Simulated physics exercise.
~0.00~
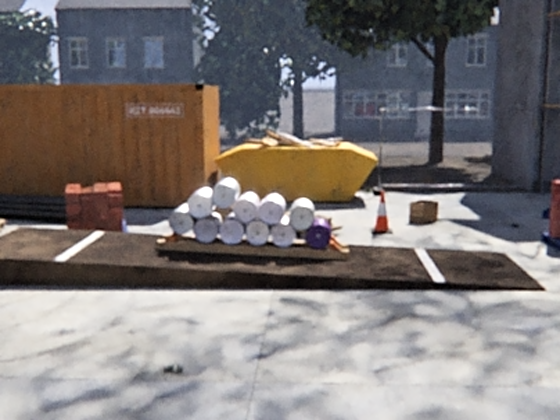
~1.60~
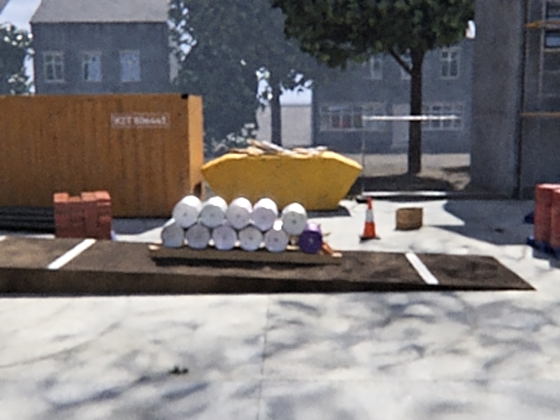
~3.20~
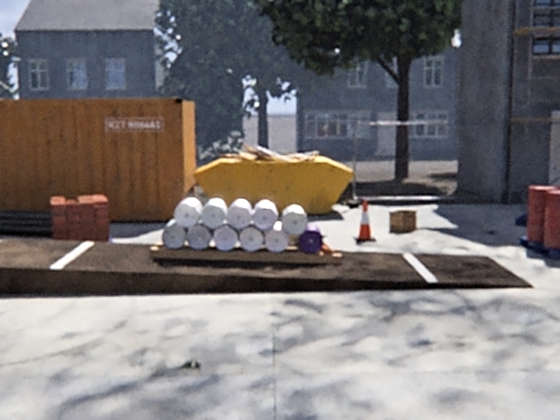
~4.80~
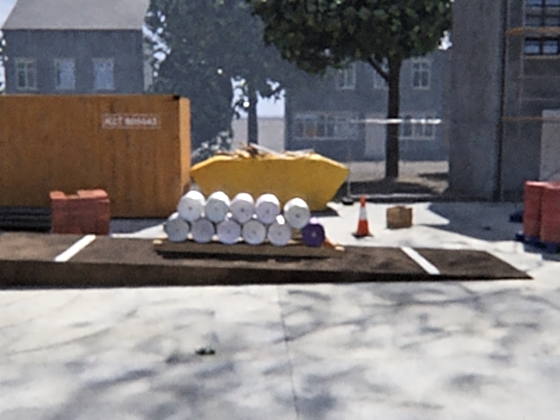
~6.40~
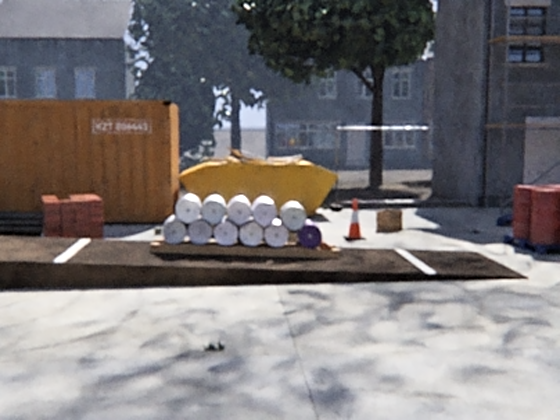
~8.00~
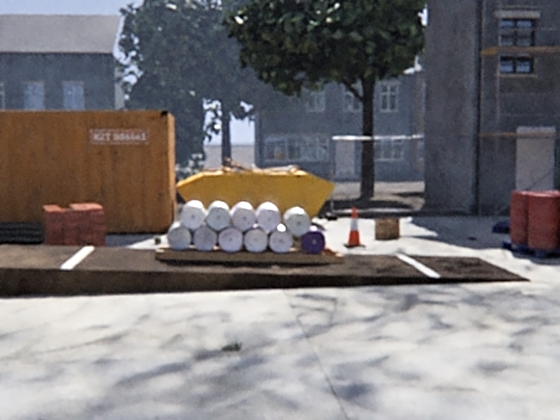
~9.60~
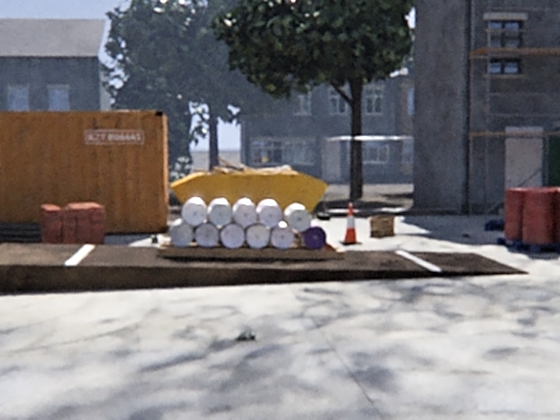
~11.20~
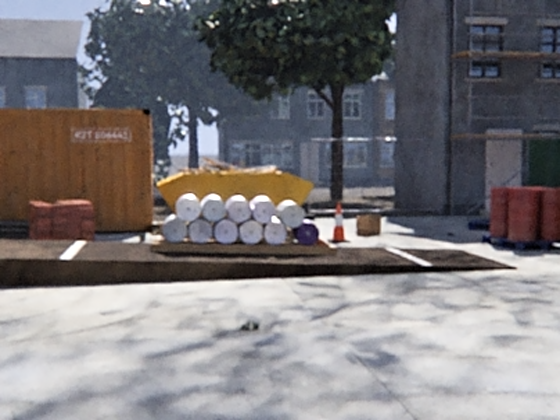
The view drifts slowly sideways around stacked white kegs and one purple keg, all staying put.
